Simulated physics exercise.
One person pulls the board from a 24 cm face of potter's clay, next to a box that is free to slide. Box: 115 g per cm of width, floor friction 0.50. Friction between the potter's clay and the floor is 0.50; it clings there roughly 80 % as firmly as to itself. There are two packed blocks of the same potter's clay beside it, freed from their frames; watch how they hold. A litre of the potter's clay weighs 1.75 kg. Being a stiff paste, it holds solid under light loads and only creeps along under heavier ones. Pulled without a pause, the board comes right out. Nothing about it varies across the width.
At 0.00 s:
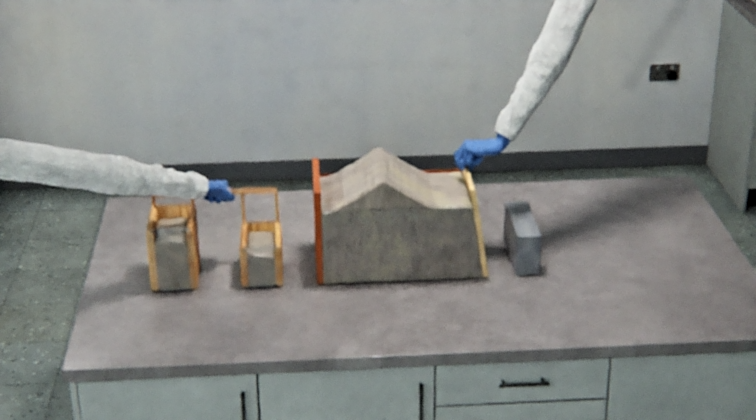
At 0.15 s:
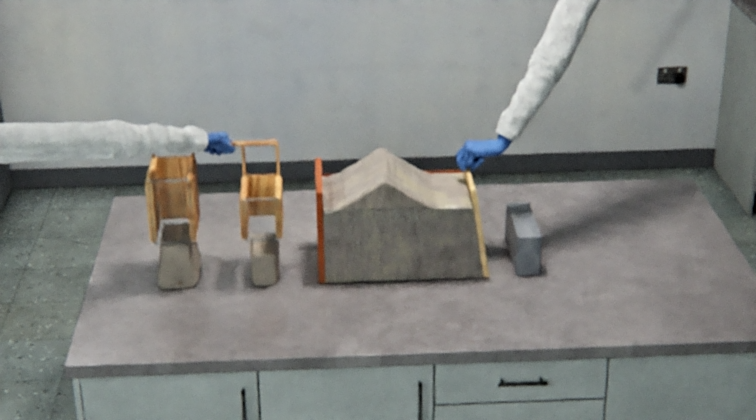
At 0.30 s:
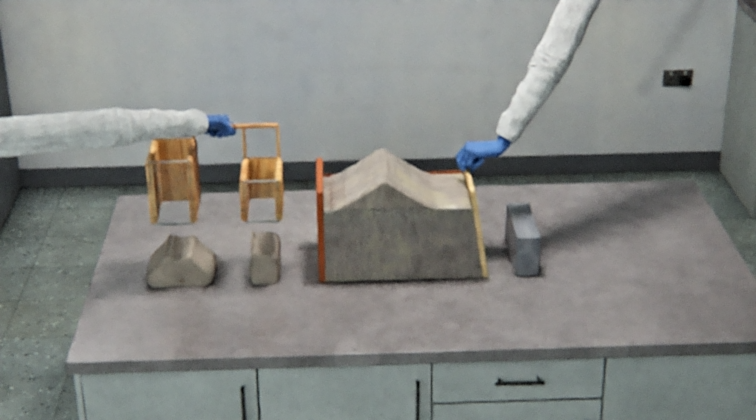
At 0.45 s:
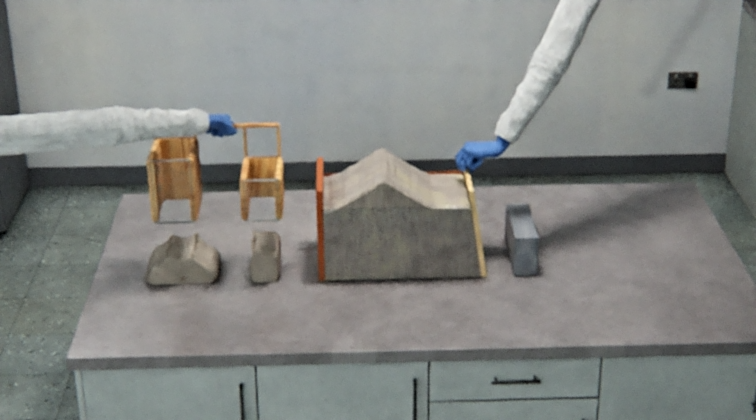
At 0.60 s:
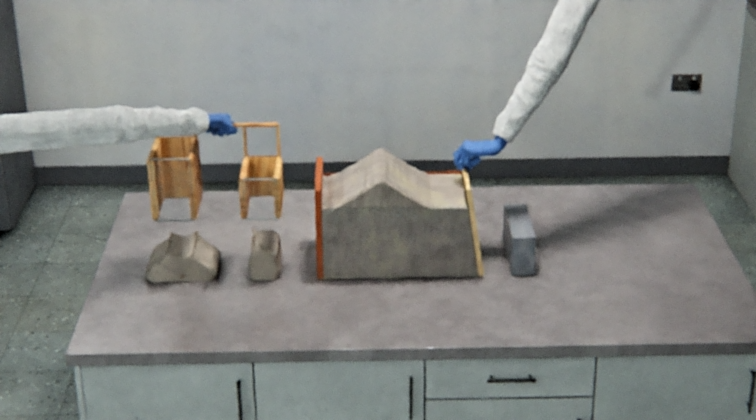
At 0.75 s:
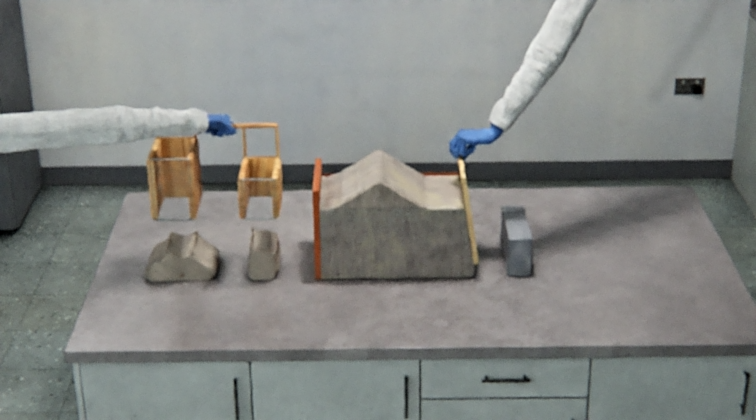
Two white-sleeved arms in blue gloves work over a grey worktop in a pale-walled room, seen from the front and slightly above. A large, peaked grey clay mass stands between a reddish board and a pale one, with wooden moulds at left and a grey block at right. The left hand lifts the moulds, the leftmost clay block slumps, and the pale board shifts slightly late on as the camera drifts.
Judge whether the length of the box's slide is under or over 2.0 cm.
The answer is over.
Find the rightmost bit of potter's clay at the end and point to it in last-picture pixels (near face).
It lies at around (546, 269) in the last picture.
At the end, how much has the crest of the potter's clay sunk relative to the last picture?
Around 8.0 centimetres, give or take.
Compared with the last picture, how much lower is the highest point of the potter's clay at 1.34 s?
The gap comes to about 6.5 centimetres.
After 1.02 s, the box has not moved.
After 1.34 s, the box has been pushed 3.7 cm.
After 1.66 s, the box has been pushed 11 cm.
After 1.99 s, the box has been pushed 12 cm.
After 2.03 s, at the end, the box has been pushed 12 cm.
